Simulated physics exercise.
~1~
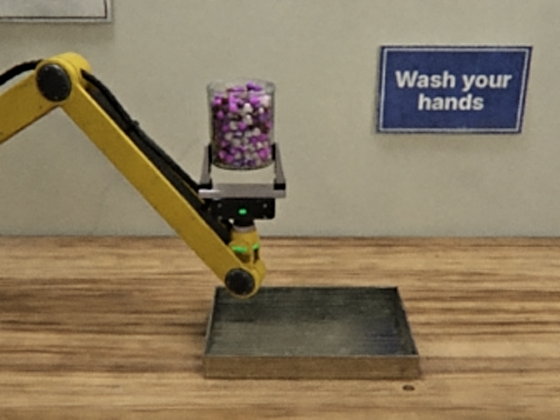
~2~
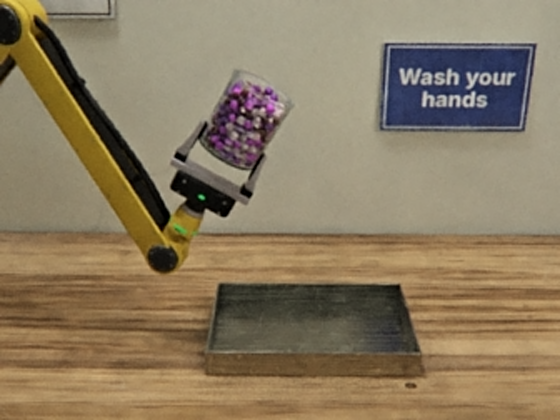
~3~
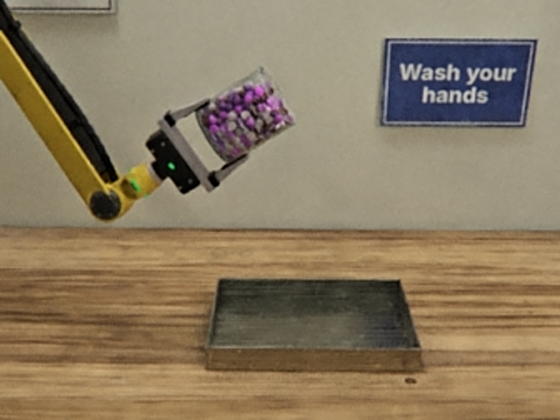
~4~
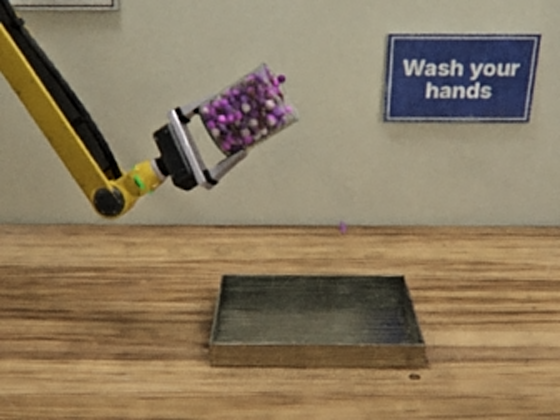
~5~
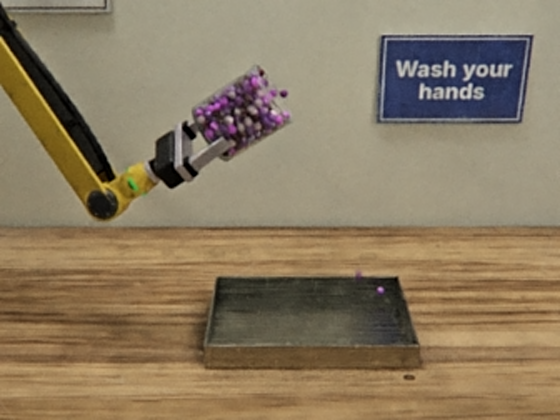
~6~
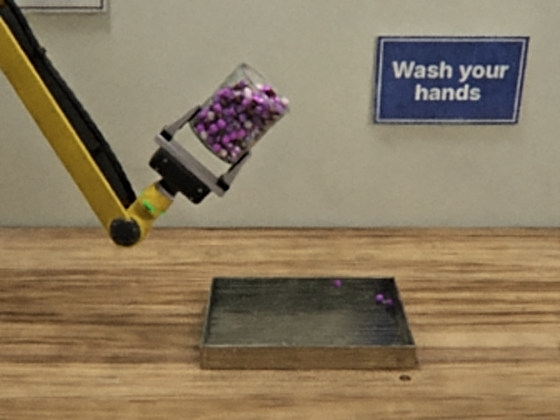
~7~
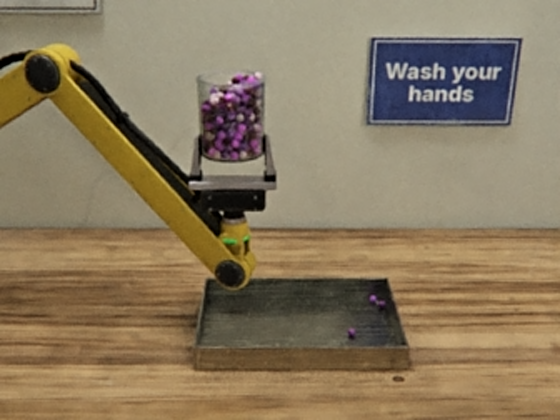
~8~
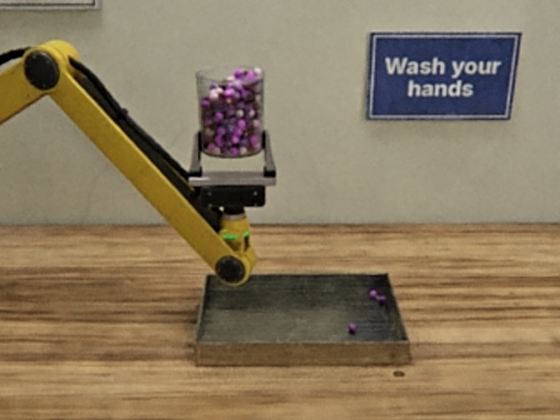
At a wooden table, a yellow robotic arm tips a clear cup of purple and white sweets, spilling three into a tray, then rights it.
